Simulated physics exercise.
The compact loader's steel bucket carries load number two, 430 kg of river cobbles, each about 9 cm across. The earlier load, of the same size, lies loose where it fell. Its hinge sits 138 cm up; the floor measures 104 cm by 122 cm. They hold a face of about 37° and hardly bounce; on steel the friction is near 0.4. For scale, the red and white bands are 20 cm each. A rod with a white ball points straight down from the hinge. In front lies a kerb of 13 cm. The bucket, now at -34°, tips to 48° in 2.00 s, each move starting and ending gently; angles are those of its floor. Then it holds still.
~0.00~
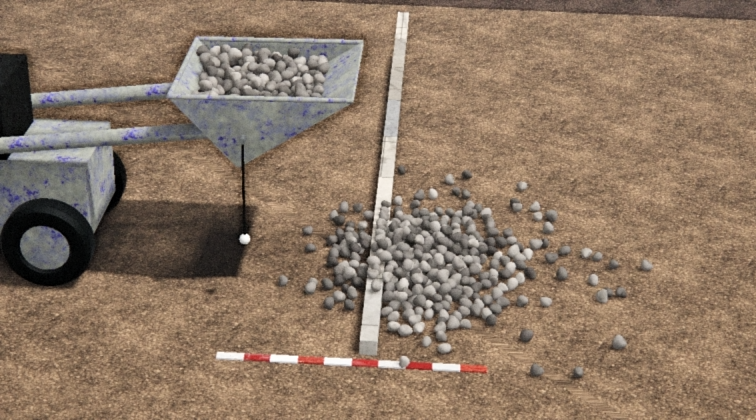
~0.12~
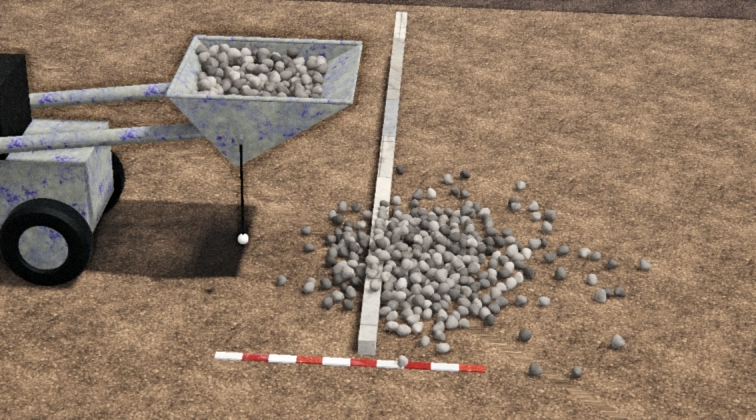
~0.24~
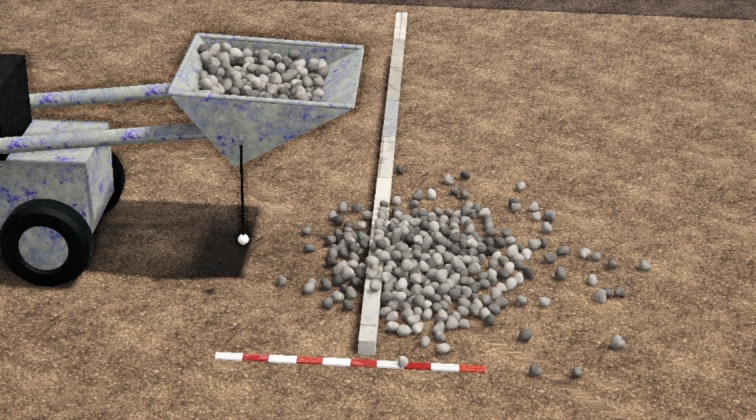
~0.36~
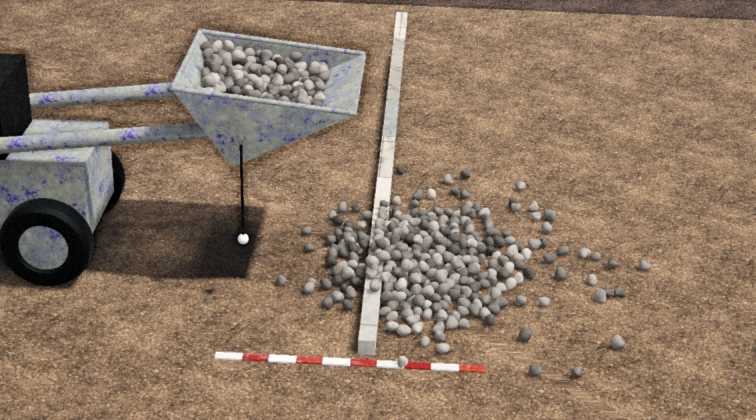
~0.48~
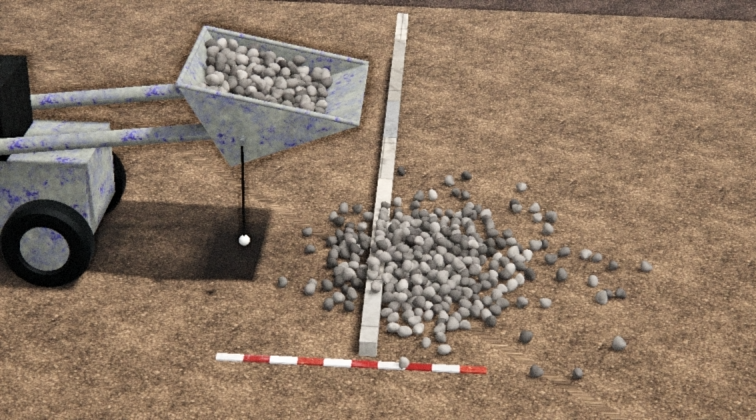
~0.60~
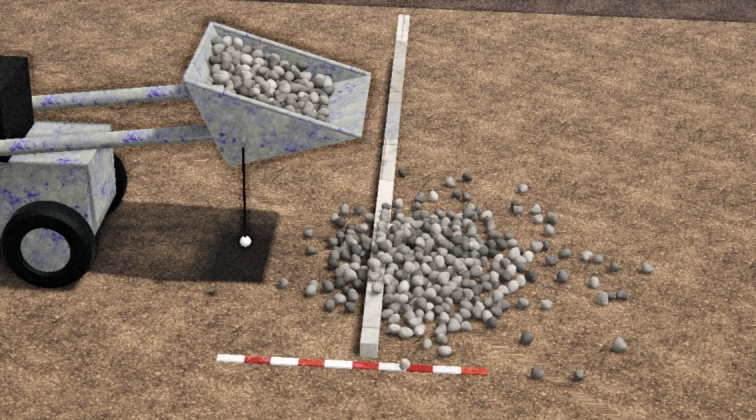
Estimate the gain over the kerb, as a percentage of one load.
About 20 per cent.
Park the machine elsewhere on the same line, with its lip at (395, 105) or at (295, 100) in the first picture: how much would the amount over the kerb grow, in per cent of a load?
Near 75 per cent from the first place, 0 from the second.
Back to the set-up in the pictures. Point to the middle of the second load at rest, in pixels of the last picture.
Near (352, 251).
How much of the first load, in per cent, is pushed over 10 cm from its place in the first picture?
Roughly 5 per cent of them.
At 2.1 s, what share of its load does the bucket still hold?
Roughly 5 per cent is still inside.
After 1.5 s the floor is at 35°; in per cent of one load, 97 in the bucket, 19 on this side of the kerb, 84 over the kerb; the foremost stones are at (613, 288).
After 2.1 s the floor is at 48°; in per cent of one load, 7 in the bucket, 97 on this side of the kerb, 95 over the kerb; the foremost stones are at (613, 288).
After 2.5 s the floor is at 48°; in per cent of one load, 0 in the bucket, 97 on this side of the kerb, 103 over the kerb; the foremost stones are at (613, 288).
After 5.2 s the floor is at 48°; in per cent of one load, 0 in the bucket, 96 on this side of the kerb, 104 over the kerb; the foremost stones are at (613, 288). Net gain over the kerb, 20.
